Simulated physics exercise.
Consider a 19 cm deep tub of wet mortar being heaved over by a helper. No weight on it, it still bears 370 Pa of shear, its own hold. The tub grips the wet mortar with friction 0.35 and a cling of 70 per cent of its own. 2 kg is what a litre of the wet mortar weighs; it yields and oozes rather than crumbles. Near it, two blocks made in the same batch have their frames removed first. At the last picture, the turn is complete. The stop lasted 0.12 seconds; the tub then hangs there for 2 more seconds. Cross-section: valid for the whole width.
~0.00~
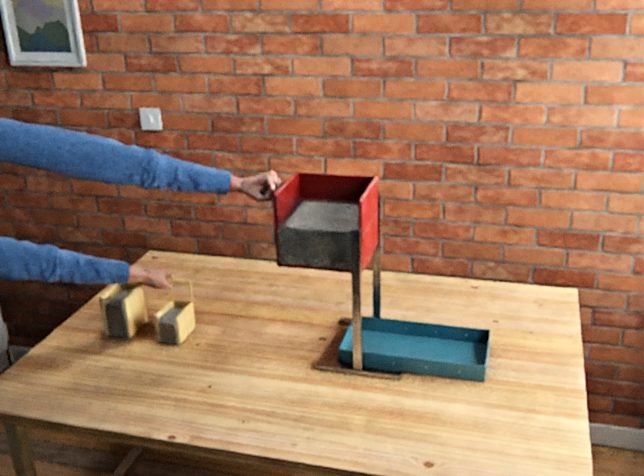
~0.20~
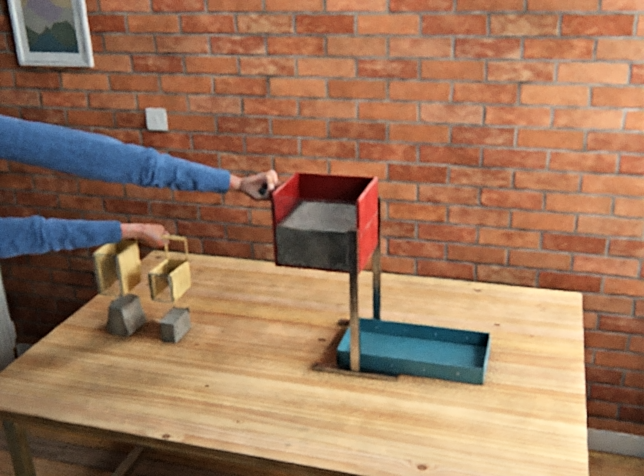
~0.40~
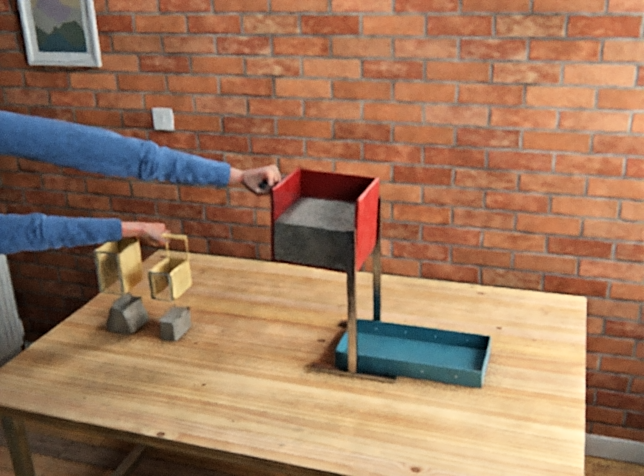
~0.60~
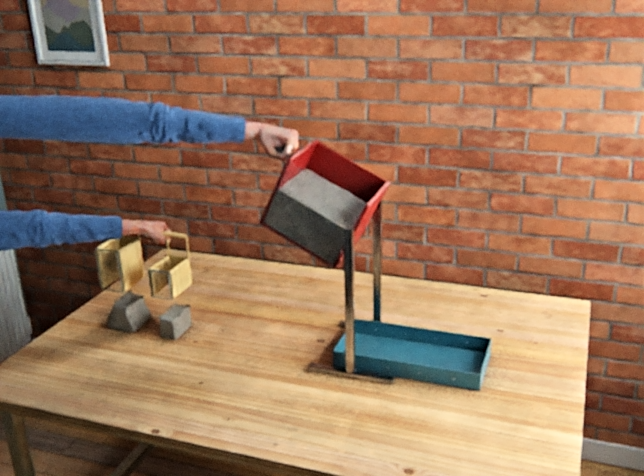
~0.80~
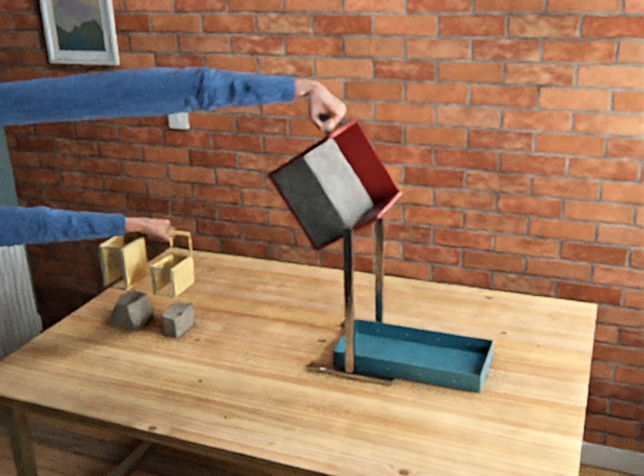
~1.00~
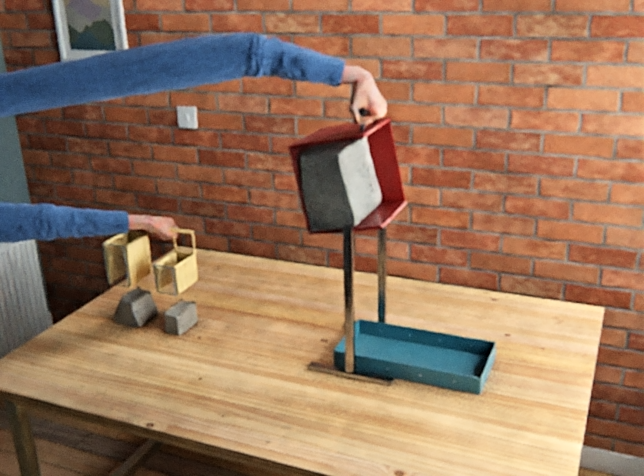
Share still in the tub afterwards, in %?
91 %.
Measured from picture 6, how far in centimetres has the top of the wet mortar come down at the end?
The top ends up some 7 cm below its level in the last picture.
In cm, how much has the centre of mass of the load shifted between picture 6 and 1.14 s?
Roughly 4 centimetres.
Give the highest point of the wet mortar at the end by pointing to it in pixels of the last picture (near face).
About (337, 181).
After 1.14 s, the tub is at 78 degrees and holds 100 %.
After 1.31 s, the tub is at 78 degrees and holds 96 %.
After 1.48 s, the tub is at 78 degrees and holds 93 %.
After 1.65 s, the tub is at 78 degrees and holds 91 %.
After 3.00 s, at the end, the tub is at 78 degrees and holds 91 %.
